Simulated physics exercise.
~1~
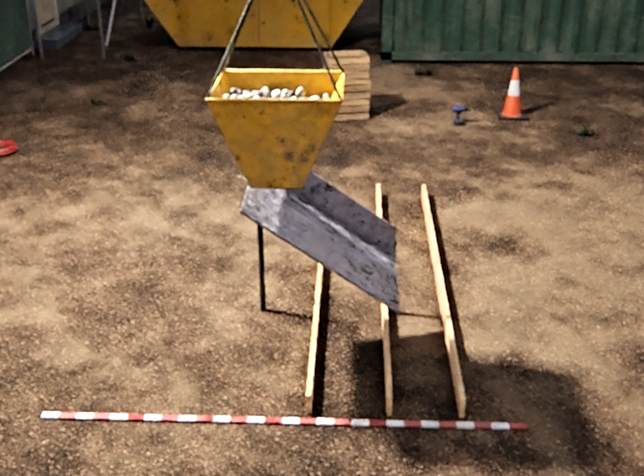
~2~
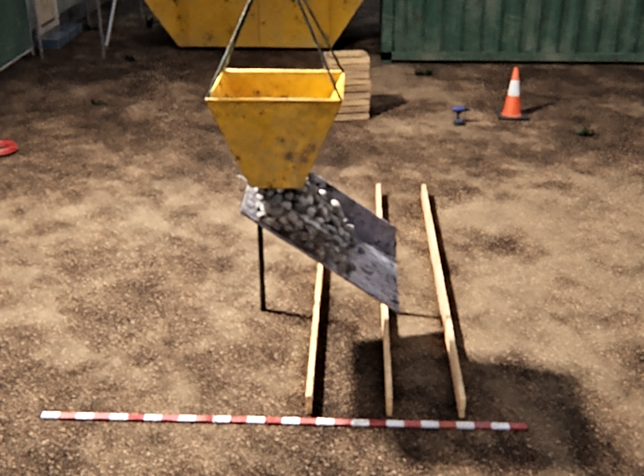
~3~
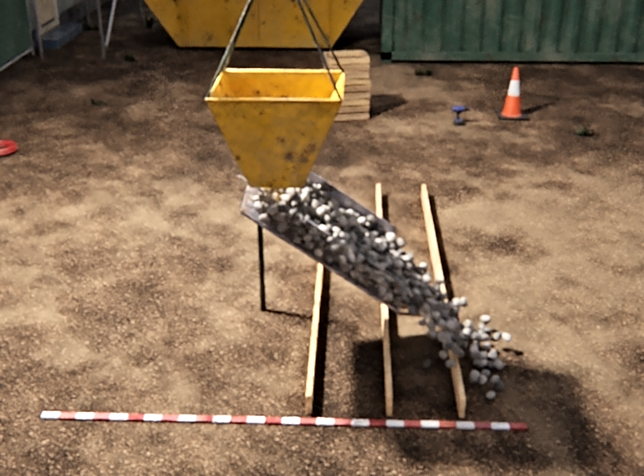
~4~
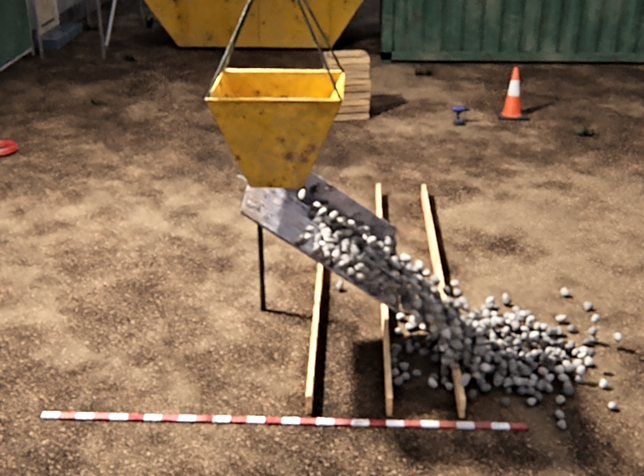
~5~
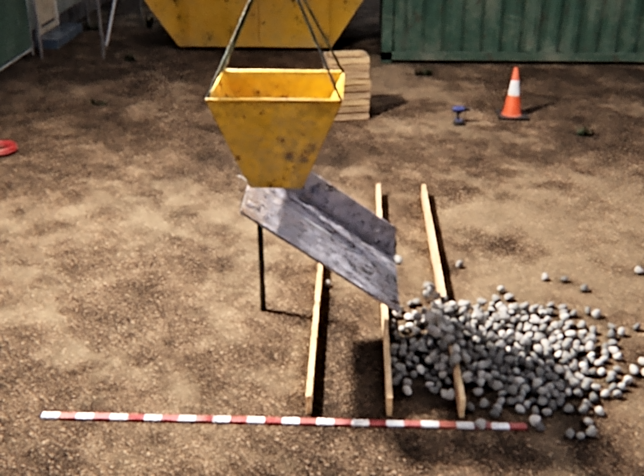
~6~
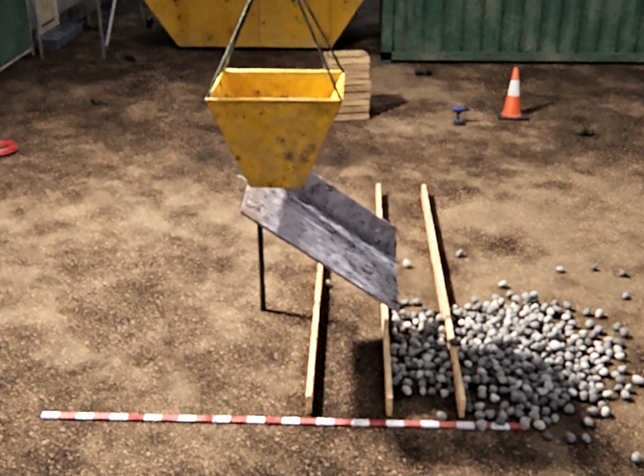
A yellow skip full of pale round stones hangs by straps over a sloping grey steel slide in a dirt yard, seen from above at an angle. Three wooden boards lie on the ground below, behind a red and white staff, with an orange cone and a green container at the back. The stones drop from the skip onto the steel, slide down to the right and pour off its lower end. They spread across the ground, leaving the skip and slide empty. Most finally rest right of the boards, some fill the right bay, and the left bay stays empty.
